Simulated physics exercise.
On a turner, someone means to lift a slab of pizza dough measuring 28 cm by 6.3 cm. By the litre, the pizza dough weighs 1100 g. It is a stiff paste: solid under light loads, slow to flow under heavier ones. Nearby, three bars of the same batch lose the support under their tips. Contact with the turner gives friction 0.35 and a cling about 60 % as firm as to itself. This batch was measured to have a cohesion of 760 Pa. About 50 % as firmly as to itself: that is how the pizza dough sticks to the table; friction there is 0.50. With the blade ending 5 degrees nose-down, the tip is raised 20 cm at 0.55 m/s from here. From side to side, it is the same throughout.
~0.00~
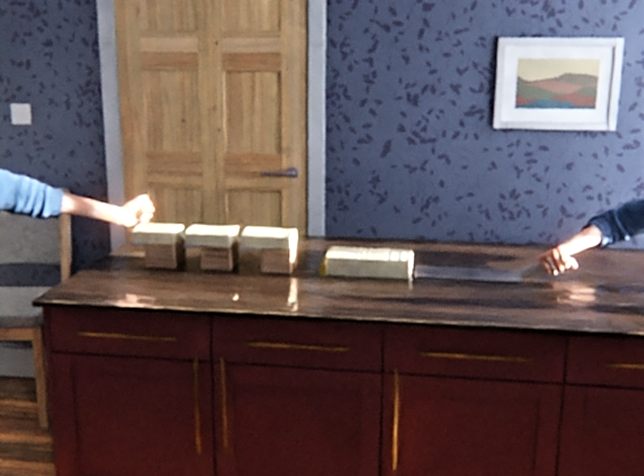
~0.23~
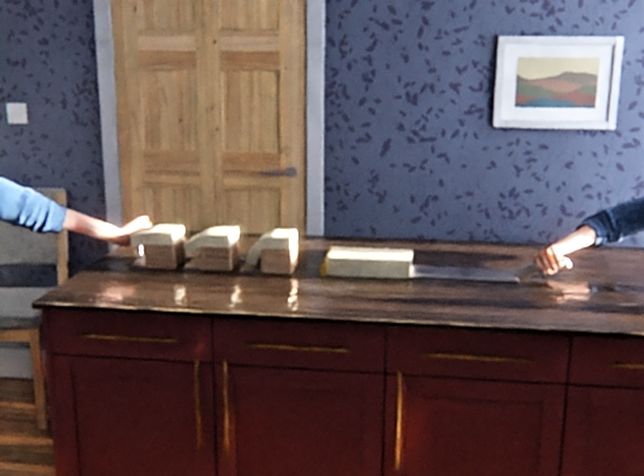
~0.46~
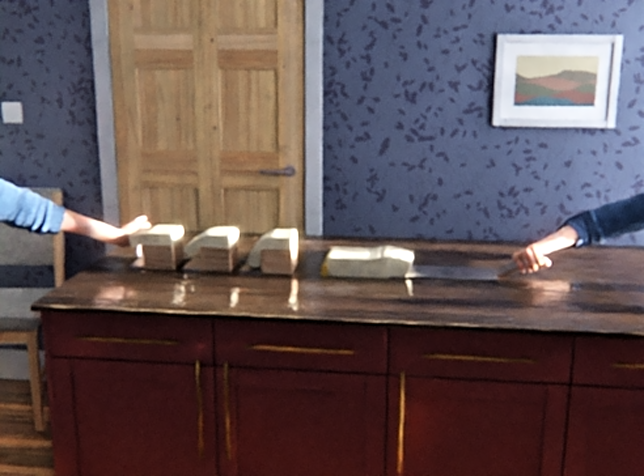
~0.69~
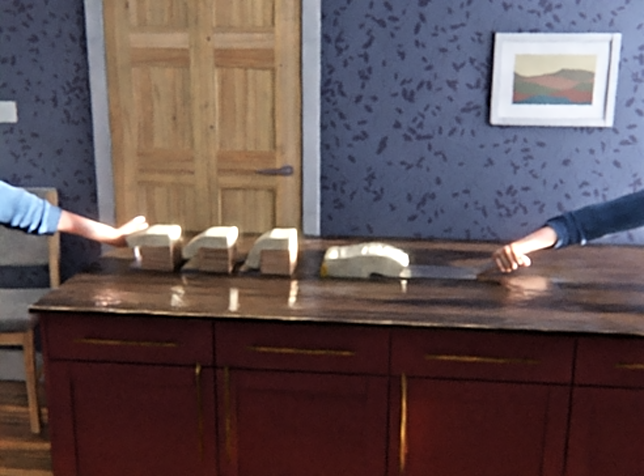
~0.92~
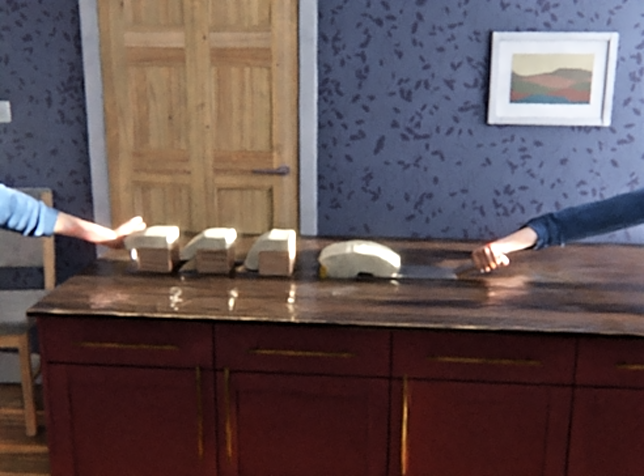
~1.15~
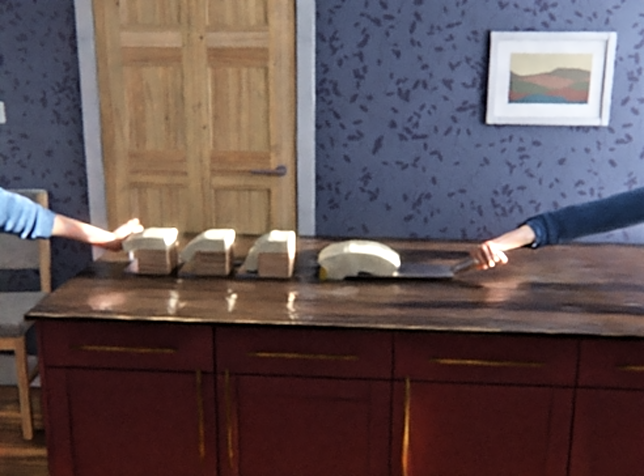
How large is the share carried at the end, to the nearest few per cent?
Roughly 63 per cent.
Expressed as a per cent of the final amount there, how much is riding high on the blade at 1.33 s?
Some 70 in a hundred.
After 1.33 s, the tip is 10 cm up.
After 1.55 s, the tip is 20 cm up and 87 % is riding high on the blade.
After 1.76 s, the tip is 20 cm up and 63 % is riding high on the blade.
After 1.97 s, the tip is 20 cm up and 63 % is riding high on the blade.
After 2.60 s, the tip is 20 cm up and 63 % is riding high on the blade.
